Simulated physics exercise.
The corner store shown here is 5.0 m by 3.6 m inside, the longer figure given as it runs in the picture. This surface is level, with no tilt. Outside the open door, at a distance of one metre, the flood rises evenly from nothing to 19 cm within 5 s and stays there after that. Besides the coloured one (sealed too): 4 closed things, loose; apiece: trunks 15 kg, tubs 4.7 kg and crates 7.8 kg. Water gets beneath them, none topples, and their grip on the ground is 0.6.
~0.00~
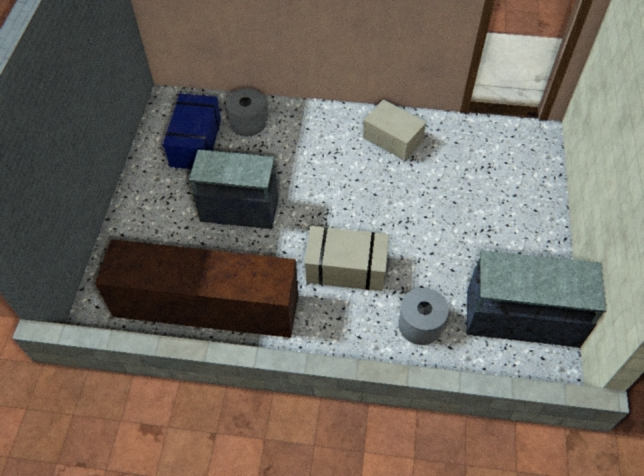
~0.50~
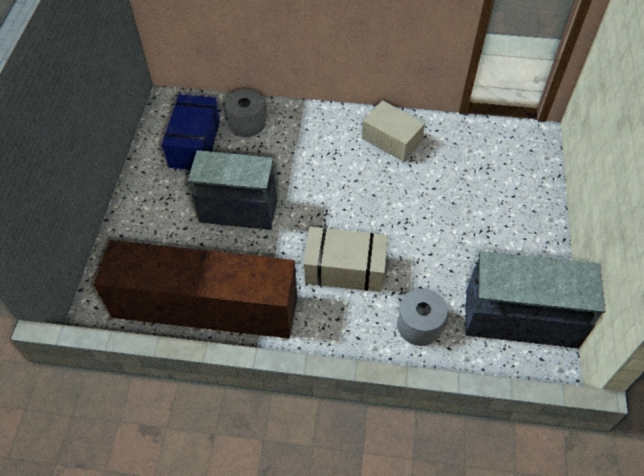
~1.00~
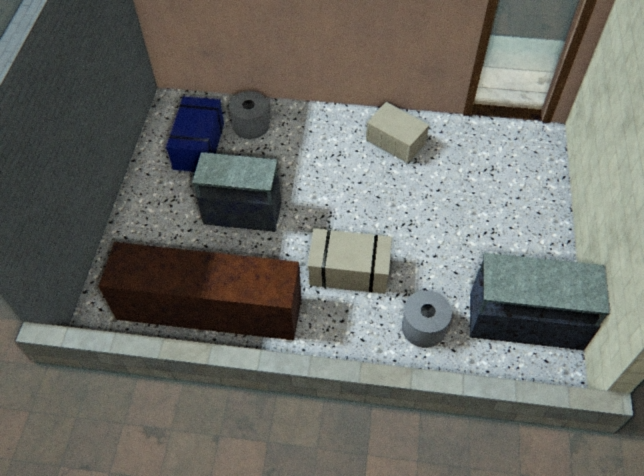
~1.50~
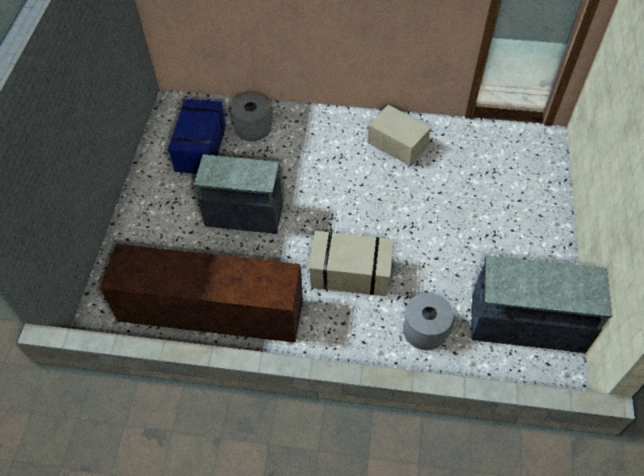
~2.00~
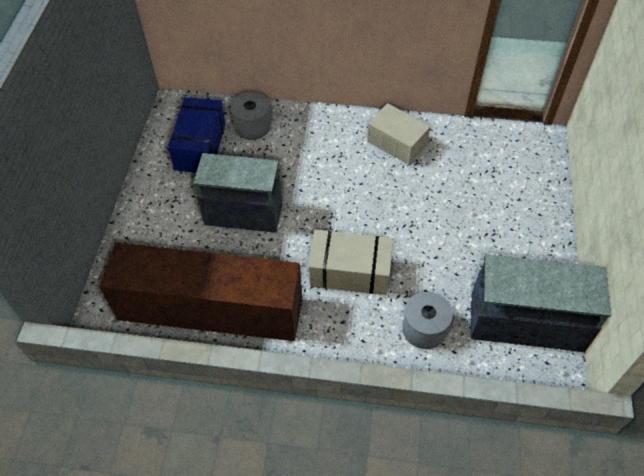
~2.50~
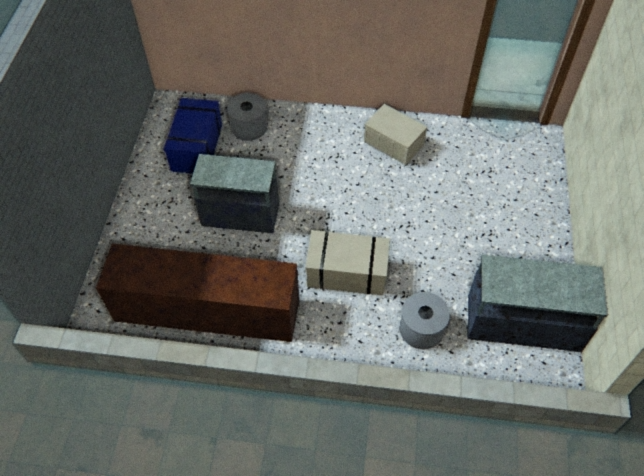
Water clouds over the tiles outside, then edges through the doorway while the boxes stay still.
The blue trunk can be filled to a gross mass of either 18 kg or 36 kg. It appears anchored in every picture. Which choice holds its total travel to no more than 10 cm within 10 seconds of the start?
It looks like the smaller mass already suffices.
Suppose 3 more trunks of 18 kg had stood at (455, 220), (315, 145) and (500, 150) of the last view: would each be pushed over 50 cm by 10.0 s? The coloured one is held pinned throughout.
Taking them in order, the first is beyond the line, the second inside the line and the third beyond the line.
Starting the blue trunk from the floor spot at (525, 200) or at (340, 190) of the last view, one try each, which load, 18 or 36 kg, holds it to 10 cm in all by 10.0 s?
In that order: Only the larger holds; either load holds.
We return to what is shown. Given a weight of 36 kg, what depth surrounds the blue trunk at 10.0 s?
1 cm, roughly.
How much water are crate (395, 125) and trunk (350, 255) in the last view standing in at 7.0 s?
I'd put it at 1 cm and 4 cm respectively.
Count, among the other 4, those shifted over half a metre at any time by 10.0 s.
By my tally, 0.
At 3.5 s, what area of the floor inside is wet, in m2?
At that time the wet patch spans about 1.5 m2.
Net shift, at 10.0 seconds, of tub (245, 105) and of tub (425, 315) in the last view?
0 cm, 40 cm.
After 3.5 s the blue trunk would be 0 cm from its start with 18 kg and 0 cm from its start with 36 kg; 0 cm of water round it then.
After 4.5 s the blue trunk would be 0 cm from its start with 18 kg and 0 cm from its start with 36 kg; 0 cm of water round it then.
After 7.0 s the blue trunk would be 0 cm from its start with 18 kg and 0 cm from its start with 36 kg; 0 cm of water round it then.
After 10.0 s the blue trunk would be 0 cm from its start with 18 kg and 0 cm from its start with 36 kg; 1 cm of water round it then.
